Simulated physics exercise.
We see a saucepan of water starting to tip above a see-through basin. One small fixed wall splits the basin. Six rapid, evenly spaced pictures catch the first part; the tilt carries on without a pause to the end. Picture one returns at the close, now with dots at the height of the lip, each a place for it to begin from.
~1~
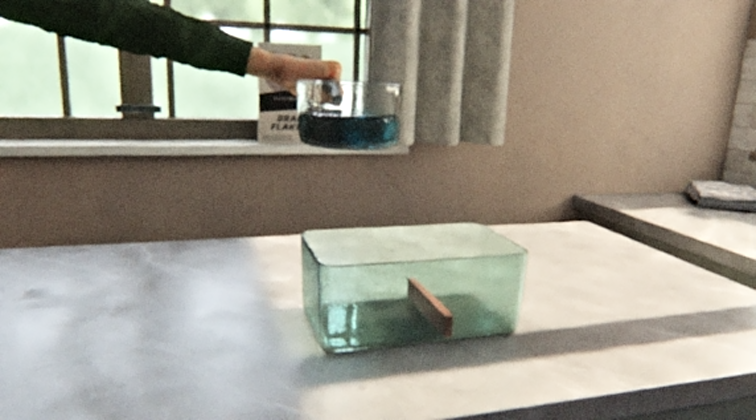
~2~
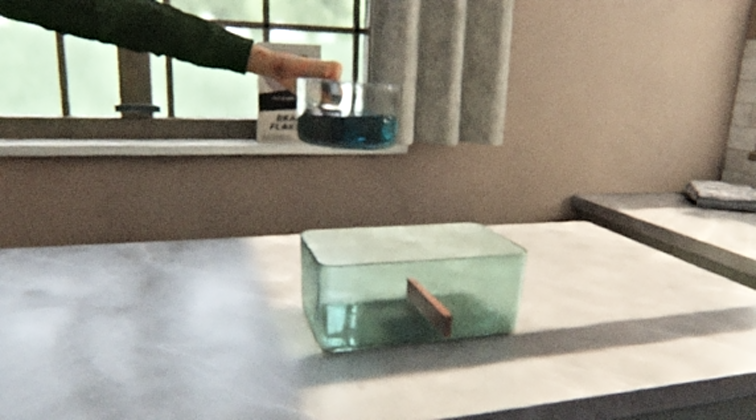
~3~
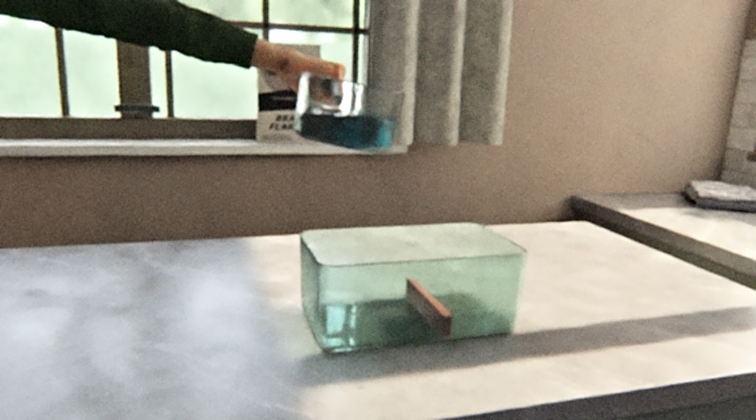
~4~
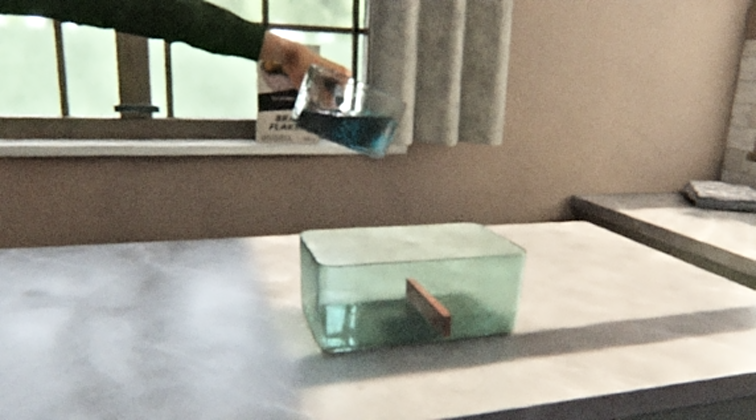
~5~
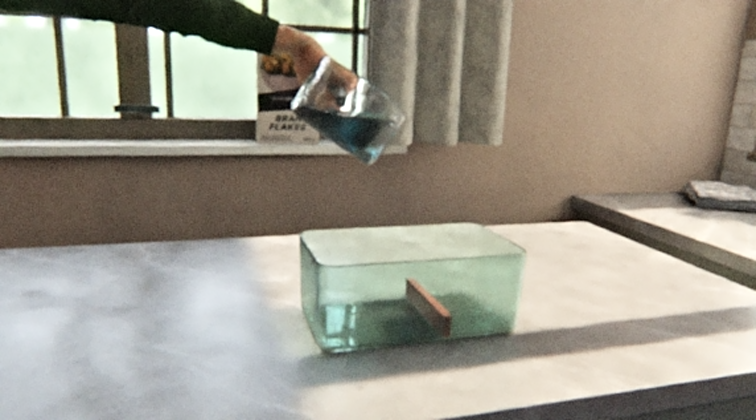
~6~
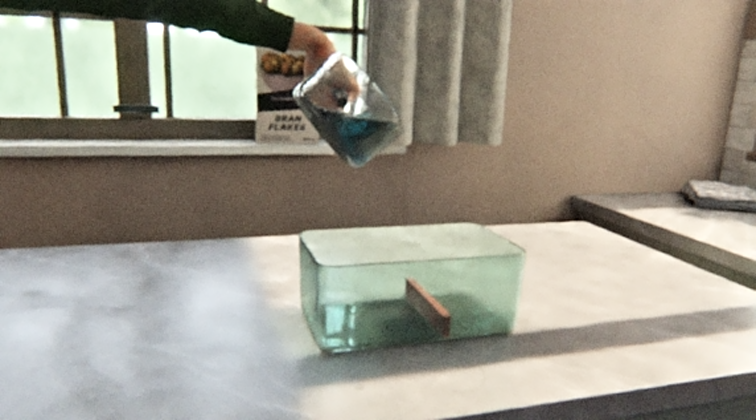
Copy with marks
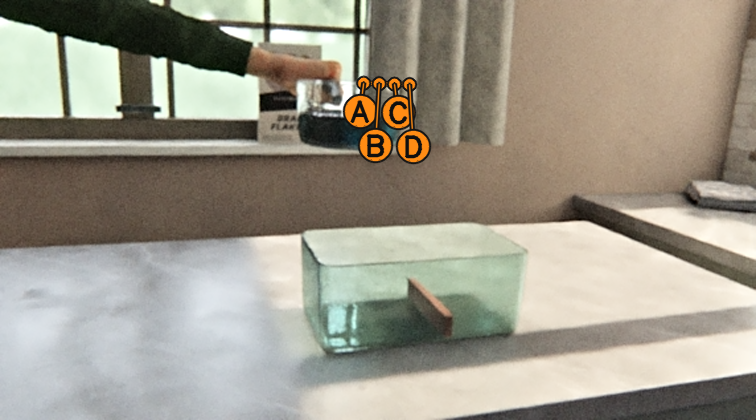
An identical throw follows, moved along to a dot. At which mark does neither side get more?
I would pick place D.
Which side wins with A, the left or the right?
The left side.
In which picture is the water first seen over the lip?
Picture 6.
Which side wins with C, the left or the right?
The left side.
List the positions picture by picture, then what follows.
The first picture shows upright, lip at (398, 84); basin from (319, 350) to (516, 329); top of the wall at (428, 295); nothing has left yet.
The second picture shows tipped about 2°, lip at (398, 86); nothing has left yet.
The third picture shows tipped about 9°, lip at (400, 92); nothing has left yet.
The fourth picture shows tipped about 21°, lip at (402, 103); nothing has left yet.
The fifth picture shows tipped about 35°, lip at (402, 117); nothing has left yet.
The sixth picture shows tipped about 50°, lip at (398, 132); water is over the lip, down to (398, 132).
In orange, A at (363, 83); B at (379, 83); C at (394, 84); D at (409, 84).
With A, about 82 % ends left of the wall and 13 % right of it; 5 % is lost outside.
With B, about 86 % ends left of the wall and 9 % right of it; 6 % is lost outside.
With C, about 75 % ends left of the wall and 20 % right of it; 5 % is lost outside.
With D, about 48 % ends left of the wall and 50 % right of it.
